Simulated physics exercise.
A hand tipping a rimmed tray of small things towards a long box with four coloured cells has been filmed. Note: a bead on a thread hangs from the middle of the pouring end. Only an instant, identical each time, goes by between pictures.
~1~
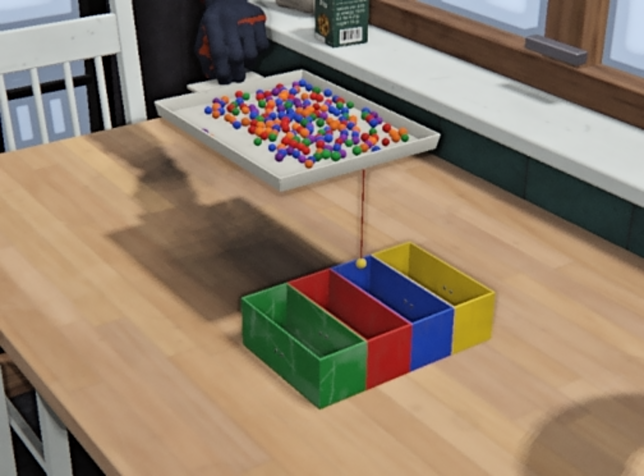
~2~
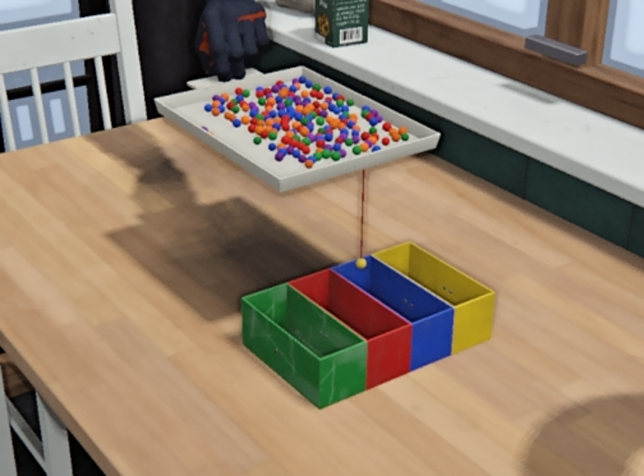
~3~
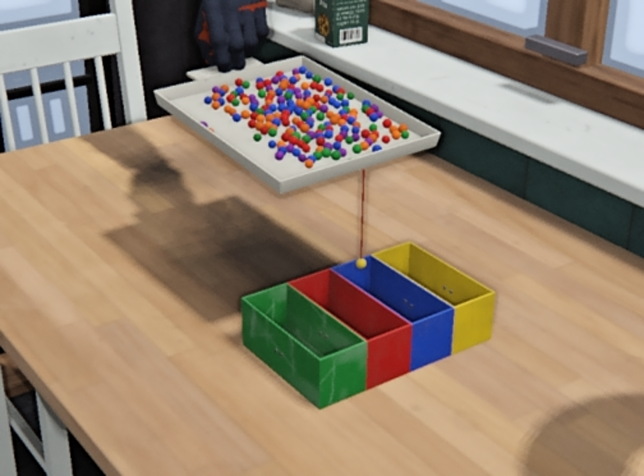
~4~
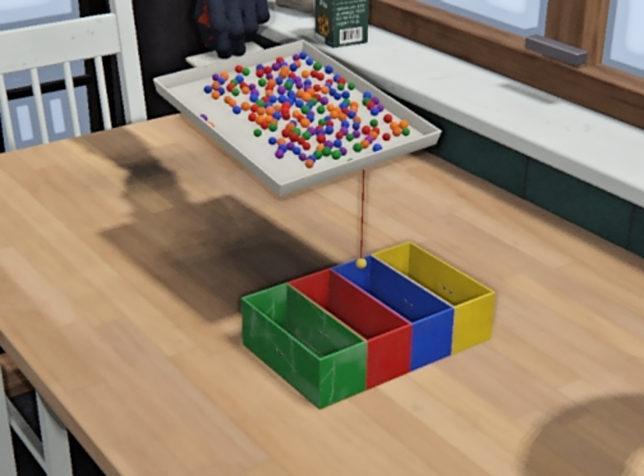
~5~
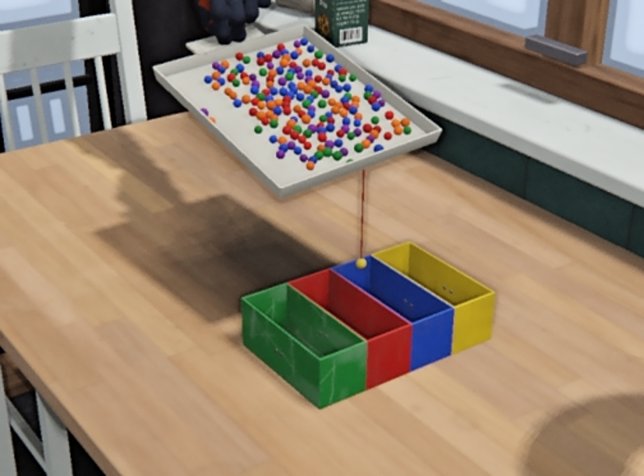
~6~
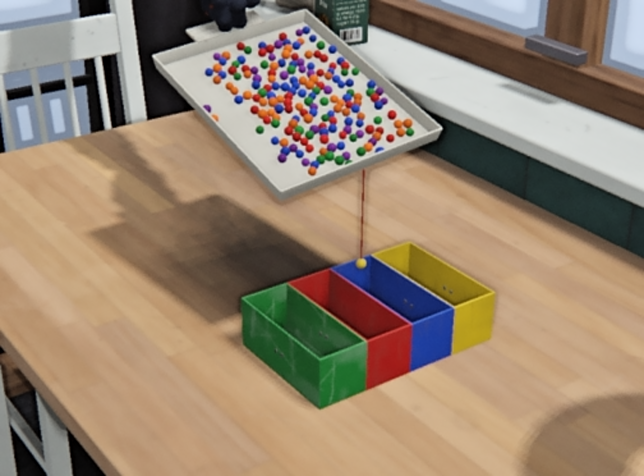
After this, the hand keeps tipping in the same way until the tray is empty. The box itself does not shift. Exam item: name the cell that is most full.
Answer: Green.
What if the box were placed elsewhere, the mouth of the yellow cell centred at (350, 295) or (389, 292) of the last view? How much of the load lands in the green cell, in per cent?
Trial 1 near 0 percent, trial 2 near 10 percent.
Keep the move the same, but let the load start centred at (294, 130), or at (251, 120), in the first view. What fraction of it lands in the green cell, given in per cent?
The first start gives 60 percent and the second 60 percent.
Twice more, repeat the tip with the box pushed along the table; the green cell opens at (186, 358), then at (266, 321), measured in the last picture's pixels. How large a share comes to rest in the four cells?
Estimates in order: 90 percent, 90 percent.
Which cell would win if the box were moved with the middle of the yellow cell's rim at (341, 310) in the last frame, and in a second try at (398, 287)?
First try: Blue; second try: The red one.
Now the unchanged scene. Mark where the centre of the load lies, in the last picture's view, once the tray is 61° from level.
The middle of the load sits near (317, 174).
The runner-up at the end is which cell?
In second place: The red one.
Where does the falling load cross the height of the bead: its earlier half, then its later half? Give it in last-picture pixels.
First part (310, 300), rest (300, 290).
Soon after the last picture, tray tipped steeply; most on the tray; a small part in the green cell; a stray few in the red cell; a stray few in the blue cell; a small part falling or outside the box.
A little later, tray tipped right over; a small part on the tray; about half in the green cell; about a quarter in the red cell; a stray few in the blue cell; a stray few in the yellow cell; about a quarter falling or outside the box.
Later still, tray tipped past a quarter turn; about two thirds in the green cell; about a quarter in the red cell; a stray few in the blue cell; a stray few in the yellow cell; a small part falling or outside the box.
By the end, tray tipped past a quarter turn; about two thirds in the green cell; about a quarter in the red cell; a stray few in the blue cell; a stray few in the yellow cell; a small part outside the box.
